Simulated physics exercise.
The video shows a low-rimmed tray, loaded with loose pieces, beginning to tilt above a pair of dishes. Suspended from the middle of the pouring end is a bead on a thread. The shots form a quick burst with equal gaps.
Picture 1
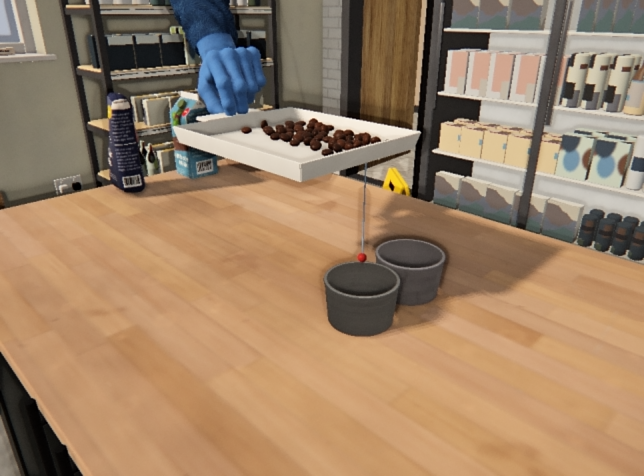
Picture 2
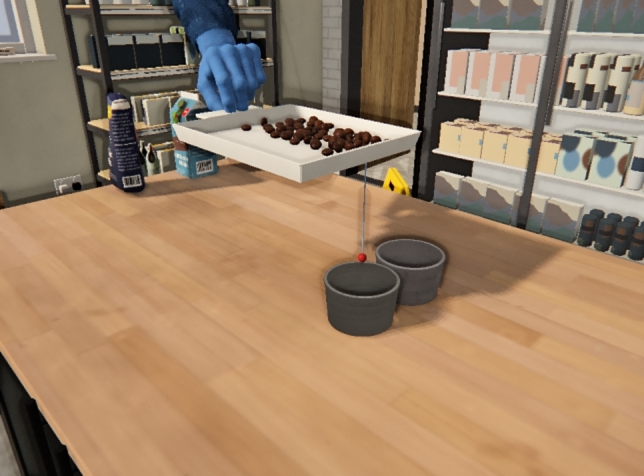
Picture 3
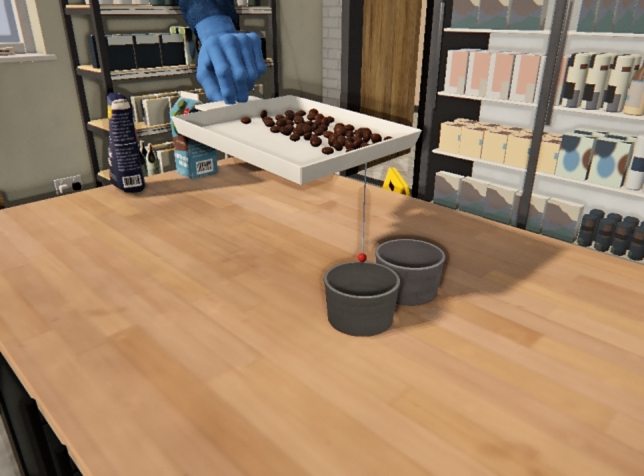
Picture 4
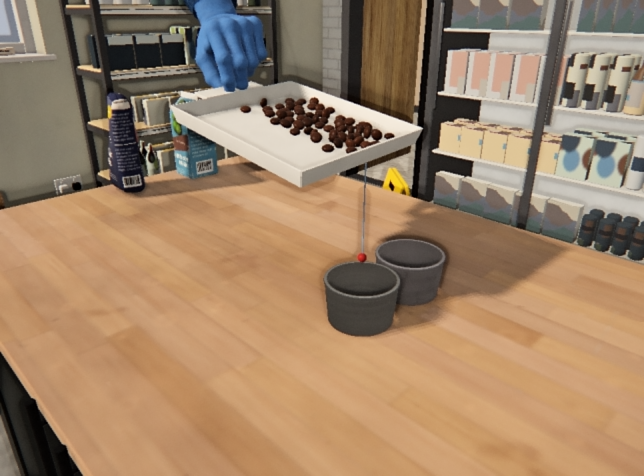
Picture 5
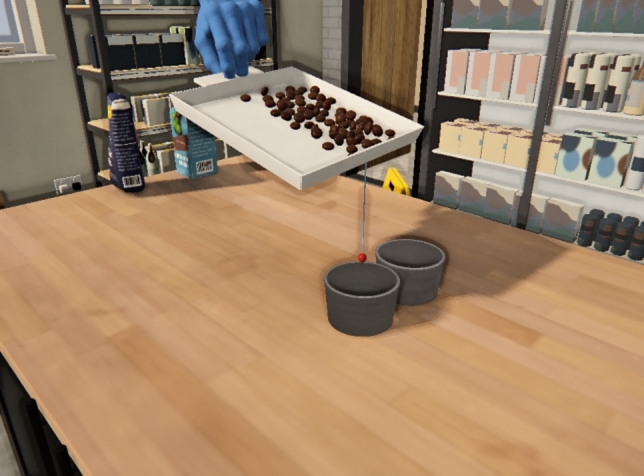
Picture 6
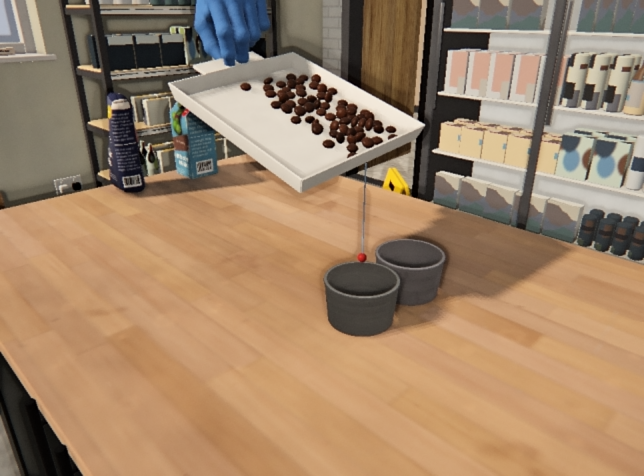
Blue-gloved hand gradually tilting a white tray of dark brown pieces above two grey dishes on a wooden table.
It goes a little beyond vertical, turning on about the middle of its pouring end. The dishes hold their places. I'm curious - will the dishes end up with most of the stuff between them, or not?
No, less than half of it.
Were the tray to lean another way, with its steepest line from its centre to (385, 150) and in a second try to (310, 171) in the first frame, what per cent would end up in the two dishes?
90 % and 0 %.
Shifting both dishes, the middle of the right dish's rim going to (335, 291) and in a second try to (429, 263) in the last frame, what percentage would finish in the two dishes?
In the first position around 80 percent, in the second around 20 percent.
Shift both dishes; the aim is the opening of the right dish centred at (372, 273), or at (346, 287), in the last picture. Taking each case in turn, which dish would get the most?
For the two places in order: The leftward one, the rightward one.
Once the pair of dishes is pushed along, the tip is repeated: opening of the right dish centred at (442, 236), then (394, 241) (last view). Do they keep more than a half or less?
In the first position a minority, in the second a minority.
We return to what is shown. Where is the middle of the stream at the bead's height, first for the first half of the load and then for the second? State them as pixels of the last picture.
Around (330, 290), followed by around (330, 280).
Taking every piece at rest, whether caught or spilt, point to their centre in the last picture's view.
Somewhere close to (325, 354) in the last picture.
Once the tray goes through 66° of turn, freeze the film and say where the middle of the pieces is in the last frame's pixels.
Close to (338, 151).
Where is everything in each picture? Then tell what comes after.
In the first picture, corners of the pouring end (300, 162) and (415, 132), level; middle of the load (319, 138), flat chocolate drops; left dish (389, 308); right dish (436, 280); bead on its thread (362, 258).
In the second picture, corners of the pouring end (301, 162) and (415, 131), level; middle of the load (319, 137).
In the third picture, corners of the pouring end (301, 165) and (416, 130), tipped barely, lowest at the left corner; middle of the load (319, 132).
In the fourth picture, corners of the pouring end (301, 168) and (417, 128), tipped a little, lowest at the left corner; middle of the load (320, 126).
In the fifth picture, corners of the pouring end (302, 172) and (418, 126), tipped a little, lowest at the left corner; middle of the load (321, 119).
In the sixth picture, corners of the pouring end (302, 176) and (419, 124), tipped clearly, lowest at the left corner; middle of the load (321, 112); left dish (389, 308); right dish (436, 280).
Just after the last frame, tray tipped steeply; almost all on the tray; just a few in the air.
A moment on, tray tipped past a quarter turn; about a tenth on the tray; about a tenth in the left dish; roughly half outside both; roughly a third in the air.
Further on, tray tipped past a quarter turn; about a tenth in the left dish; the larger part outside both.
When it is over, tray tipped past a quarter turn; about a tenth in the left dish; not one in the right dish; the larger part outside both.
